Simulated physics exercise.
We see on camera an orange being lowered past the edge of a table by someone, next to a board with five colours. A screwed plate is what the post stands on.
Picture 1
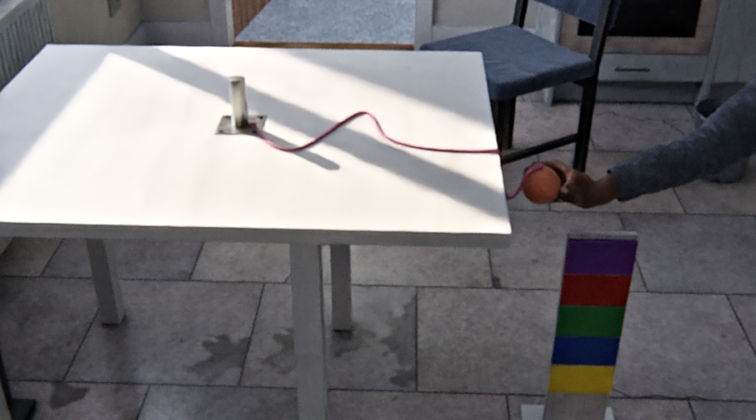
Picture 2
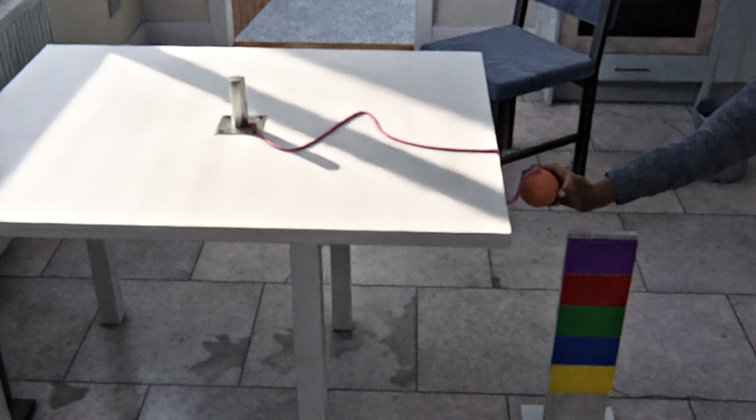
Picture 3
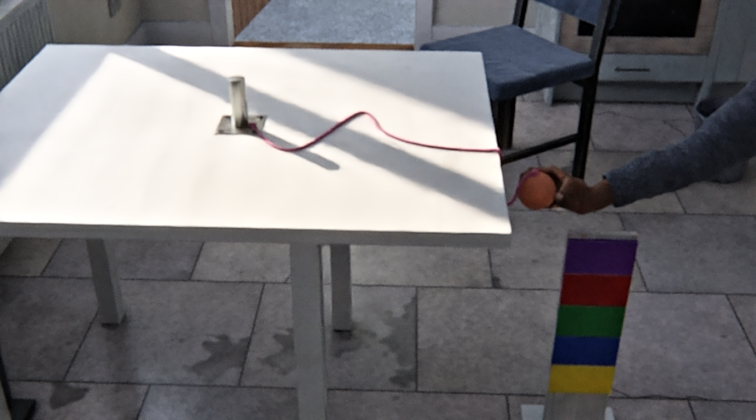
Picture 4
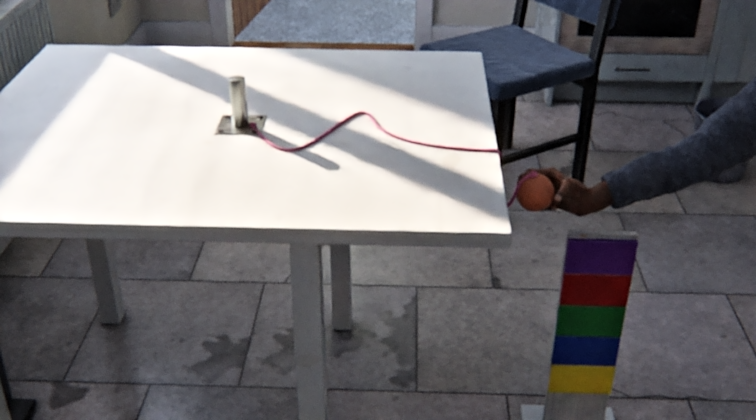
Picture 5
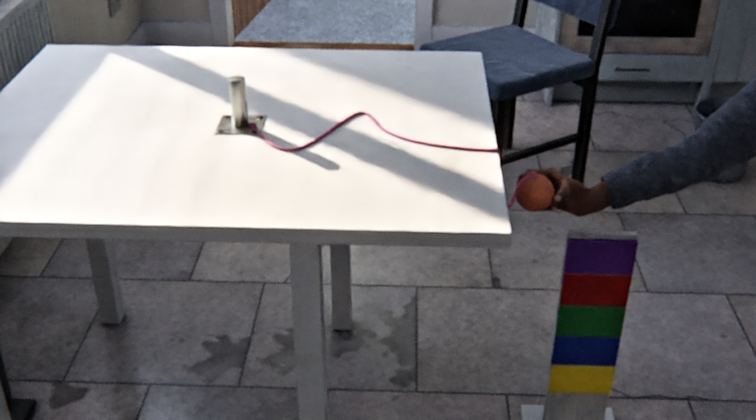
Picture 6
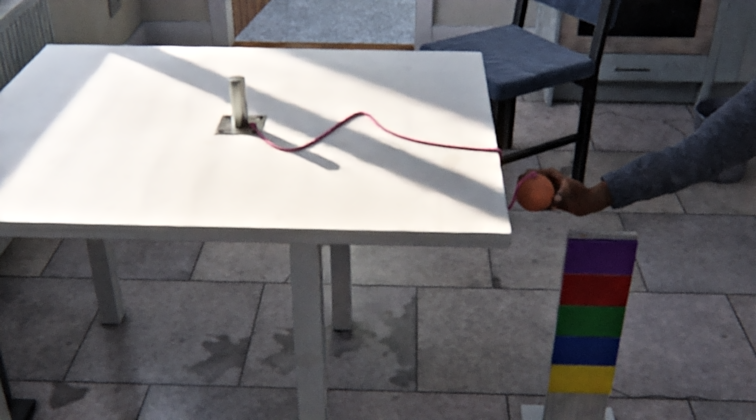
A white table, seen from slightly above in a grey-tiled room with a dark chair behind, stands partly in bright sunlight. A dark red shoelace runs from a short metal post on a plate across the tabletop to an orange ball held beyond the right edge, above purple, red, green, blue and yellow bands. The hand shifts the ball slightly left, then keeps it nearly still.
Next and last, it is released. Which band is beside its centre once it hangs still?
The blue band.
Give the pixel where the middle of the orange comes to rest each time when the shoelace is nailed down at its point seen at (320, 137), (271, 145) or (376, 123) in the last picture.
Estimated spots in sequence: (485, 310), (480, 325), (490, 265).
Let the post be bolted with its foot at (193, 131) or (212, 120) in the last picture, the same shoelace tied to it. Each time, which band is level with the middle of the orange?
Trial 1 - green; trial 2 - green.
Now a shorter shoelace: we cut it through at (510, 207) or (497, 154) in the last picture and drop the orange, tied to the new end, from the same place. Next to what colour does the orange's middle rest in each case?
Taking them in turn, you'd get green, then purple.
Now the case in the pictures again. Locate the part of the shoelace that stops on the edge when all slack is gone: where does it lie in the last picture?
It sits at about (392, 133).
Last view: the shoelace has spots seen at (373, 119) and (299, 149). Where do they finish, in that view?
To (455, 126) for the first and to (334, 125) for the second.
Soon after, orange near (503, 322); level with green.
After that, orange near (459, 324); level with blue.
In the end, orange near (477, 327); level with blue. Its middle rests at the blue band.
